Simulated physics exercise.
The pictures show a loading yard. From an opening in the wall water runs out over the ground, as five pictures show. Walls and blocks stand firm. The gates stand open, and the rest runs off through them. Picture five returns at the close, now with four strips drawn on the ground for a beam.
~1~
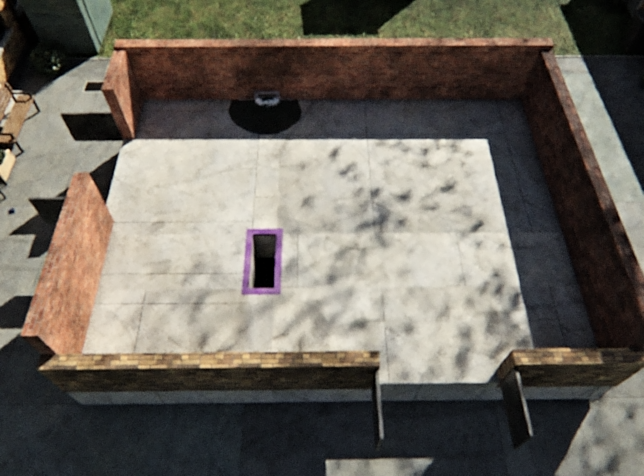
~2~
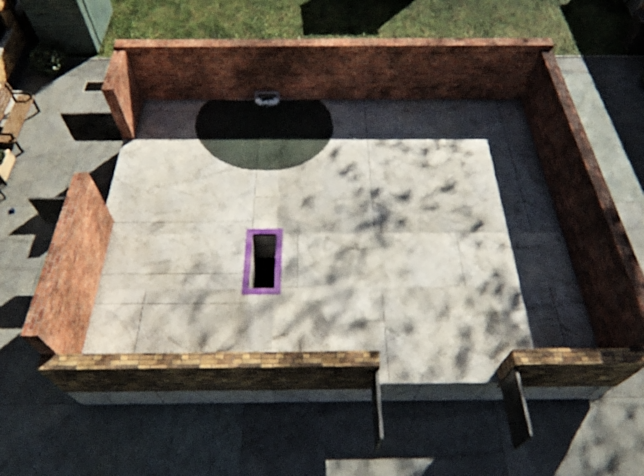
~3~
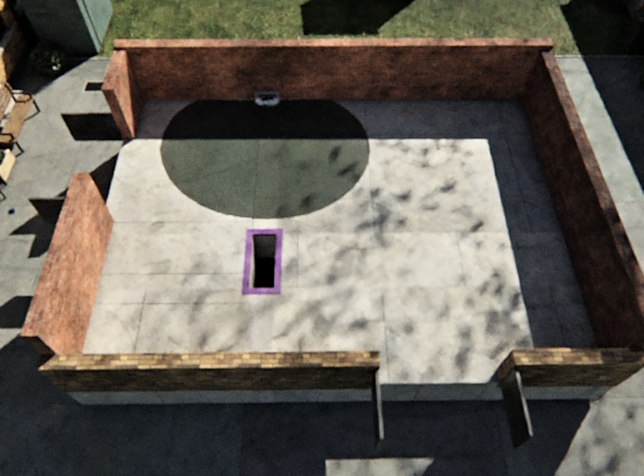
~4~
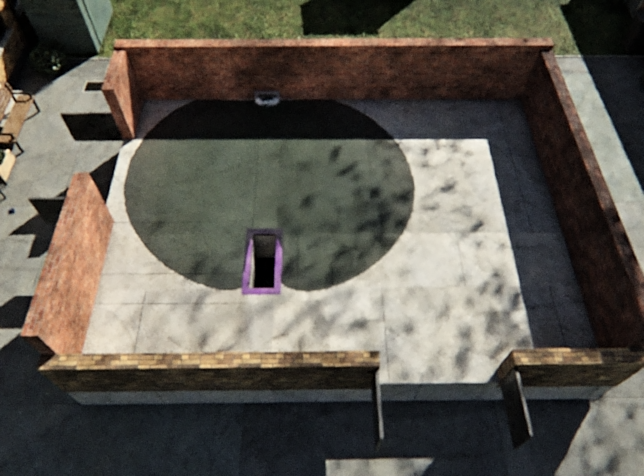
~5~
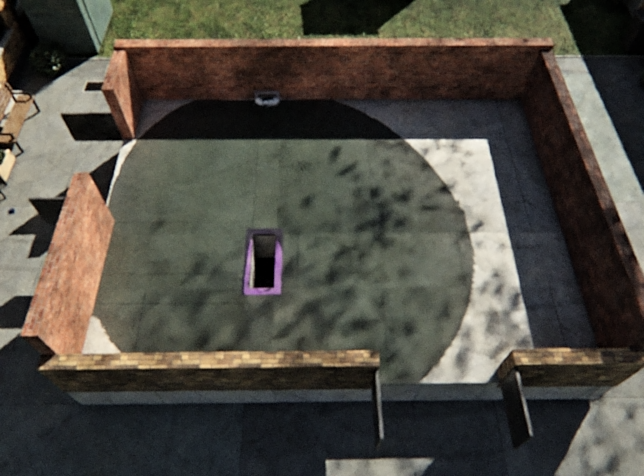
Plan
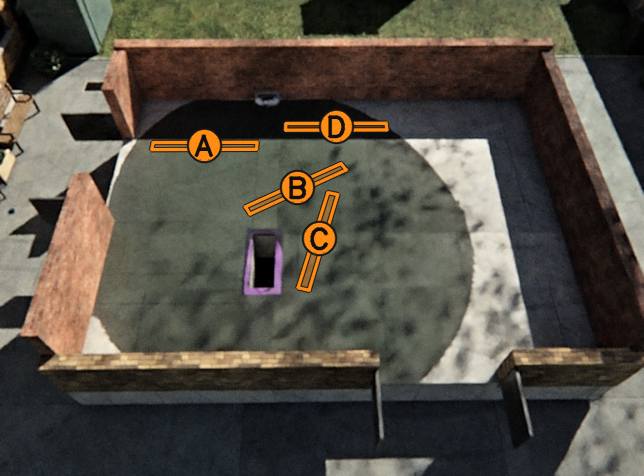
A paved loading yard enclosed by low reddish-brown brick walls is seen from high above, at a steep angle that stays fixed. A purple-rimmed gully sits left of centre in the pale, shadow-dappled ground, with a small outlet by the back wall and open gaps at the left and front right. A dark wet patch spreads from the outlet, widening forward and sideways, reaching and surrounding the gully, and covering most of the floor.
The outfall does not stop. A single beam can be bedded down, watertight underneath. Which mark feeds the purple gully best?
Take C.
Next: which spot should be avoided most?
That is spot B.
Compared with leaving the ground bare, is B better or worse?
Worse.
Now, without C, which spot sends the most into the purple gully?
D it is.
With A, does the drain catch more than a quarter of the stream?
No, it does not.
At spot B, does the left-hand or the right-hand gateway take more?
More leaves on the right.
On the marked copy, A from (152, 146) to (256, 145); B from (247, 210) to (343, 166); C from (303, 288) to (332, 193); D from (285, 126) to (386, 126).
With A, about 11 % of the stream goes into the purple gully, about 84 % out by the gates.
With B, about 7 % of the stream goes into the purple gully, about 90 % out by the gates.
With C, about 32 % of the stream goes into the purple gully, about 65 % out by the gates.
With D, about 20 % of the stream goes into the purple gully, about 78 % out by the gates.
